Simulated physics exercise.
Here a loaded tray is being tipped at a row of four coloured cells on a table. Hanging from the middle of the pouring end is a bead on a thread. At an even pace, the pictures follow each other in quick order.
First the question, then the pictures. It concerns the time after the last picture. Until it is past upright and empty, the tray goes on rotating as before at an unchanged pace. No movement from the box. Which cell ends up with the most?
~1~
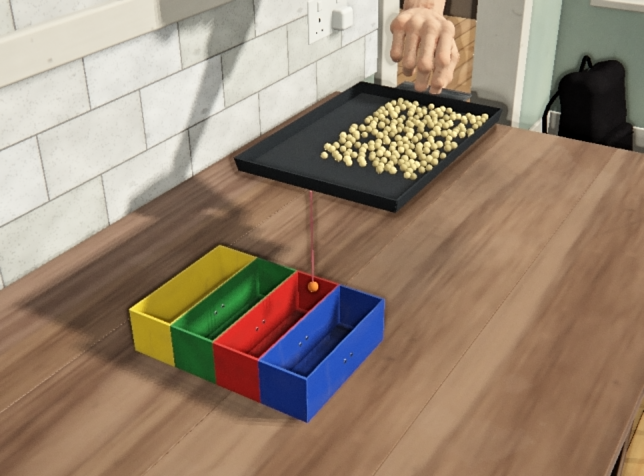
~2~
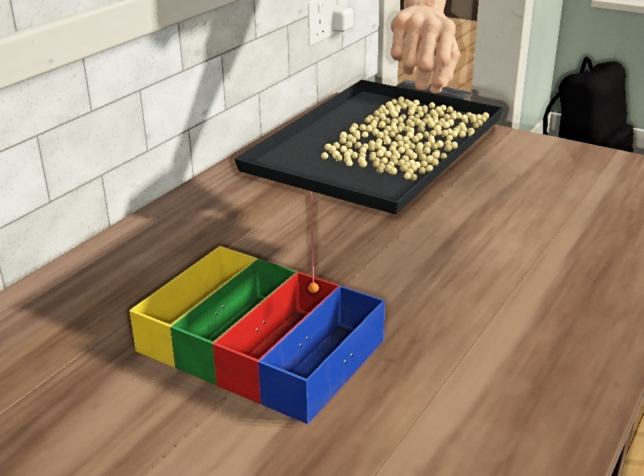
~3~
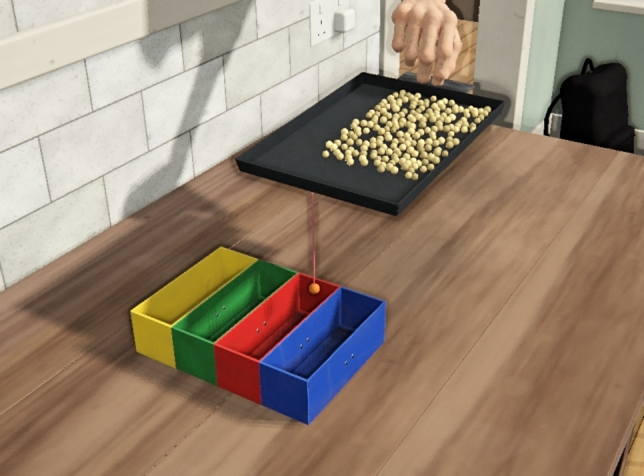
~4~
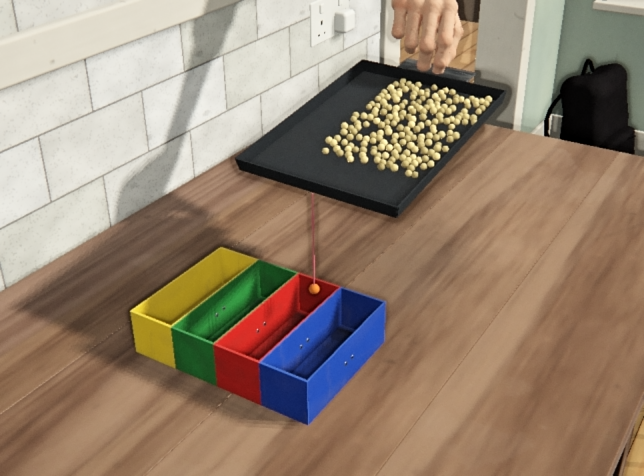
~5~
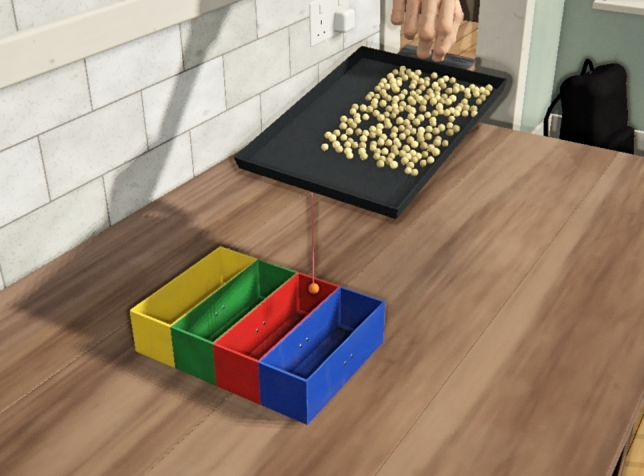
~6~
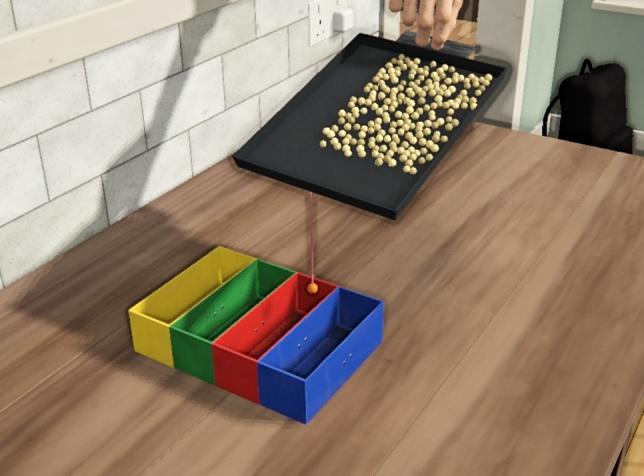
The blue cell.
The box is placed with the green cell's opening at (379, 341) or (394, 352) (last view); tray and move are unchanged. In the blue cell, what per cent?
It comes to near 0 per cent the first time and near 0 per cent the second time.
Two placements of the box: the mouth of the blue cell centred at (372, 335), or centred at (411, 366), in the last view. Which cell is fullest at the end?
The first time it is the blue one; the second time it is the cell in red.
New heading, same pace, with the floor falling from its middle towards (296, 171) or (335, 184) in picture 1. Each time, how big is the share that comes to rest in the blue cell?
In order, 0 in a hundred and 30 in a hundred.
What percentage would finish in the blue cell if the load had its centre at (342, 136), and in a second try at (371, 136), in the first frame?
Around 30 then around 40 per cent.
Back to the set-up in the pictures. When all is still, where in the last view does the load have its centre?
Once it all stops, the middle lies near (352, 388).
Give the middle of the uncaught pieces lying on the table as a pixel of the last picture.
Close to (382, 399).
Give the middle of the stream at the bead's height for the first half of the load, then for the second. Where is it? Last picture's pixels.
The opening half passes (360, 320), the closing half (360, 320).
Soon after the last picture, tray tipped steeply; most on the tray; a stray few in the blue cell; a small part falling or outside the box.
A little later, tray tipped right over; most on the tray; a small part in the blue cell; a stray few in the red cell; a small part falling or outside the box.
Later still, tray tipped past a quarter turn; about a third in the blue cell; a small part in the red cell; about two thirds falling or outside the box.
At rest, tray tipped past a quarter turn; about a third in the blue cell; a small part in the red cell; none in the green cell; none in the yellow cell; about two thirds outside the box.
